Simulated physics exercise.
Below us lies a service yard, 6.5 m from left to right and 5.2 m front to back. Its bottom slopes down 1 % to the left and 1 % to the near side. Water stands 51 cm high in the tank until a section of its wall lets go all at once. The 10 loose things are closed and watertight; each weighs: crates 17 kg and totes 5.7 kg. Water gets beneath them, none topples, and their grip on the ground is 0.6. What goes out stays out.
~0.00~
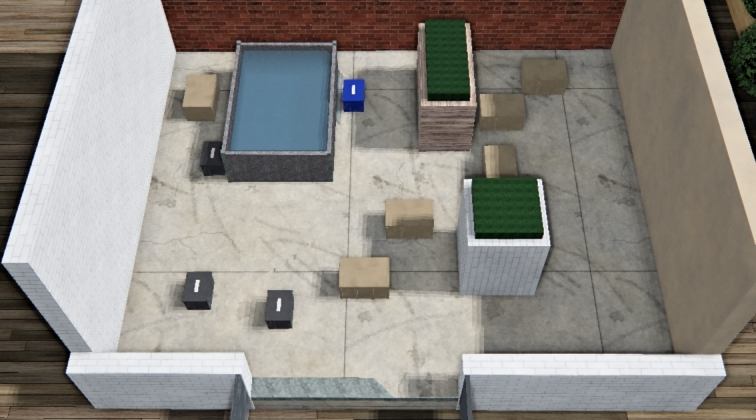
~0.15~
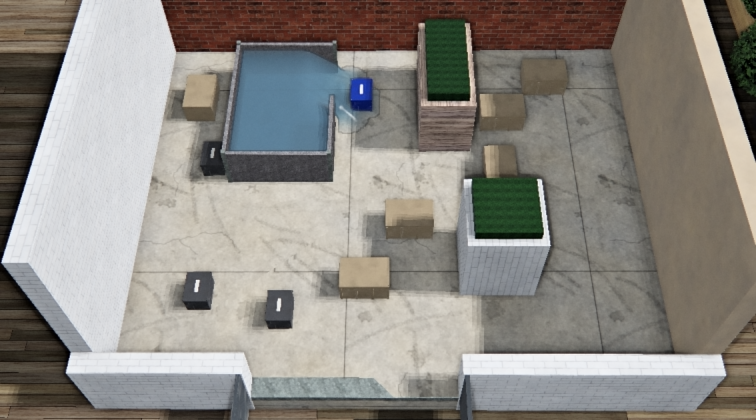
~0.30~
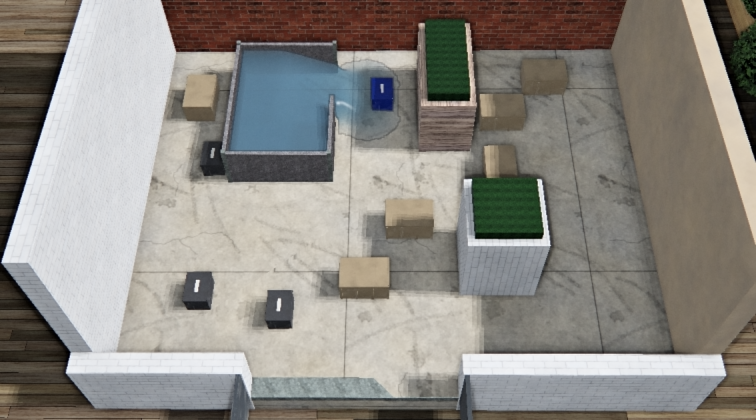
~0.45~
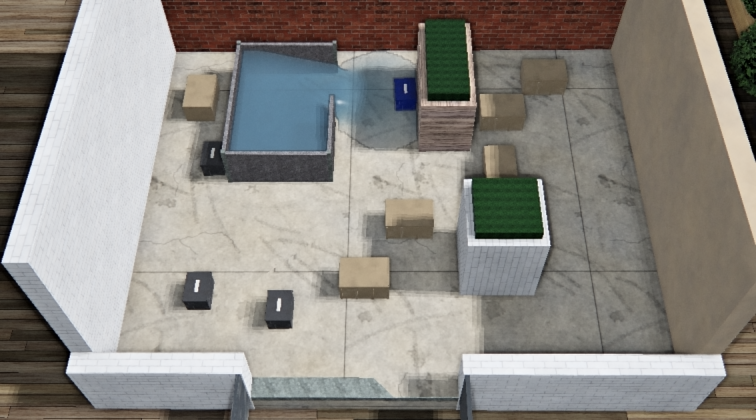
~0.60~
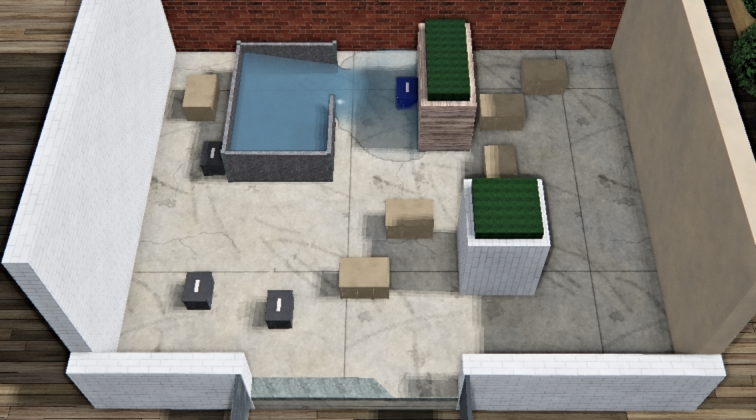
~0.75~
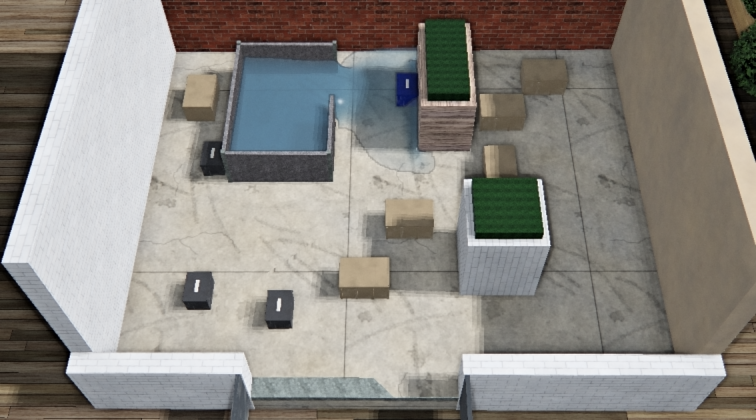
A walled yard with a pale concrete floor and a brick wall at the back is seen from high above by a still camera. A grey-walled tank of blue water stands at upper left, among tan crates, dark totes and two green-topped blocks. Water pours through the tank's right side and spreads across the floor, pushing the blue tote right, up beside the back block.
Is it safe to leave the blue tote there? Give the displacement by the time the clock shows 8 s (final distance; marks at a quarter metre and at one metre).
The blue tote ends far away.
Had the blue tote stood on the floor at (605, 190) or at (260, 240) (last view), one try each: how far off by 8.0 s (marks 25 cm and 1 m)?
In turn: It is nudged along; it stays put.
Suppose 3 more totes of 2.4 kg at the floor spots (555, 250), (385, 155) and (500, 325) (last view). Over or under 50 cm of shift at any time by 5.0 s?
In turn: Short of it, over, less.
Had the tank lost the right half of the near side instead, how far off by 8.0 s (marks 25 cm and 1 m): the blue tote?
In that case the blue tote holds its place.
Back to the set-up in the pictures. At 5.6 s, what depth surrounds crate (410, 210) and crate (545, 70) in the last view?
About 3 and 4 cm.
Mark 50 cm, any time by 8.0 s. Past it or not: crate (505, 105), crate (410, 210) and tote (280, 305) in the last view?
In that order: Less, more, more.
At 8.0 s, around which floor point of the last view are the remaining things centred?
Around (328, 216).
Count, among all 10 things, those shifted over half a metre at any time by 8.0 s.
That makes 3.
After 1.6 s the blue tote is near (407, 100), 0.8 m from its start, afloat; 0 of 10 are out; 1 afloat.
After 3.6 s the blue tote is near (282, 283), 3.2 m from its start, aground; 0 of 10 are out; 0 afloat.
After 5.6 s the blue tote is near (157, 337), 4.3 m from its start, afloat; 0 of 10 are out; 2 afloat.
After 8.0 s the blue tote is near (154, 259), 3.6 m from its start, afloat; 0 of 10 are out; 3 afloat.
